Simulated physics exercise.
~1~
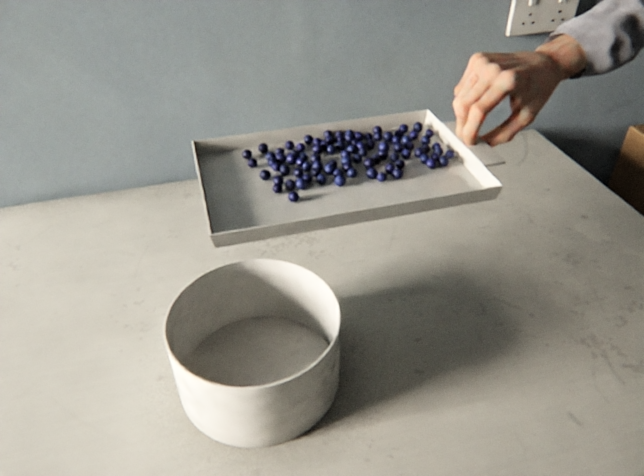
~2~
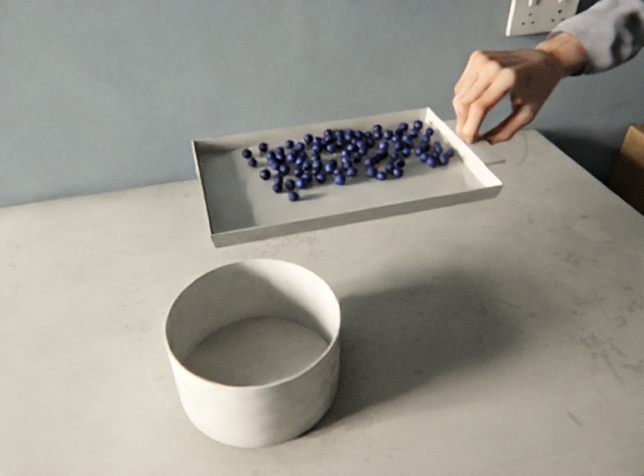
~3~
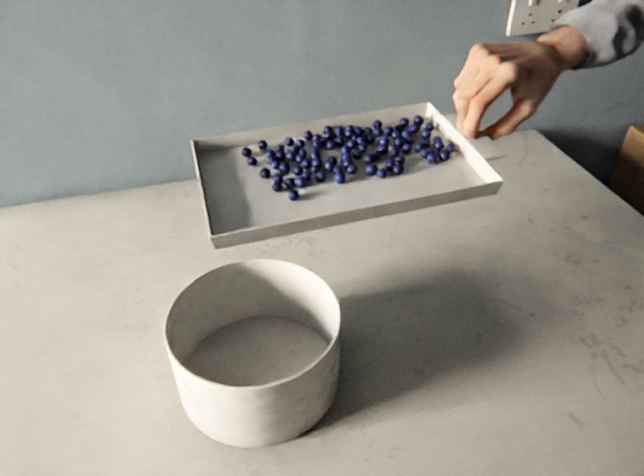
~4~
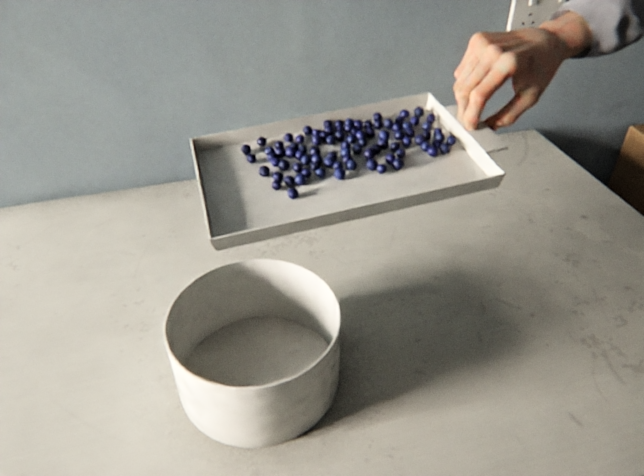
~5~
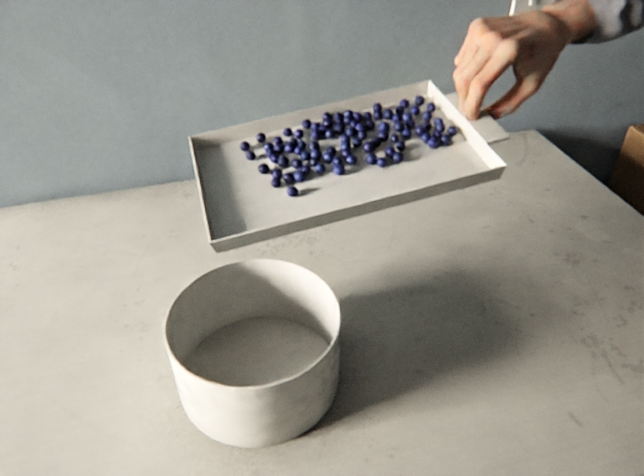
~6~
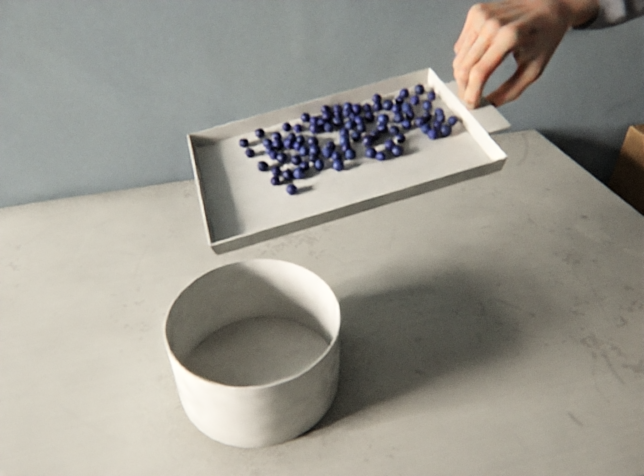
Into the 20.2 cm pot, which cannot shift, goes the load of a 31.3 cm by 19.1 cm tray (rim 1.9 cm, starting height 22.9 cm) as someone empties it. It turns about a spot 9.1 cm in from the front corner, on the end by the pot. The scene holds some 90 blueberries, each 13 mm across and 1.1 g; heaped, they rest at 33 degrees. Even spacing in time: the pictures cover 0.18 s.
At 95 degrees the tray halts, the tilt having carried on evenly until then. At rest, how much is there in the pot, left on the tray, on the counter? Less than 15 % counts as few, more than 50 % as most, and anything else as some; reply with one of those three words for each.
Here it is: Pot: Most, left on the tray: Few, counter: Few.
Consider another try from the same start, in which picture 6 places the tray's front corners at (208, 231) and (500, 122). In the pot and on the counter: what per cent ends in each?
You'd end with pot at 5 and counter at 95.
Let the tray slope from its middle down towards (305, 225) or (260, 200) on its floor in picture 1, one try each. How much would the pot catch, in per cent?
I'd put it at roughly 100 per cent for the first tilt and roughly 55 per cent for the second.
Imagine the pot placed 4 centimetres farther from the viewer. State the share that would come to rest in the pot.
About 85 %.
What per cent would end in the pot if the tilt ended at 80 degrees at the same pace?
Roughly 40 %.
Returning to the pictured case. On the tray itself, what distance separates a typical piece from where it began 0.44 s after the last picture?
Displacement on the tray: Roughly 15 cm.
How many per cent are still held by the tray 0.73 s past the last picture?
Roughly 65 per cent.
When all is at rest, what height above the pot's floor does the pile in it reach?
About 2.0 centimetres.
Then, 0.44 s after the last picture, tilt 52 degrees; the tray holds 100 %, the pot 0 %.
Then, 0.73 s after the last picture, tilt 79 degrees; the tray holds 65 %, the pot 20 %.
Then, 1.12 s after the last picture, tilt 95 degrees; the tray holds 40 %, the pot 40 %.
In the end, pot 90 %, tray 5 %, counter 5 %.
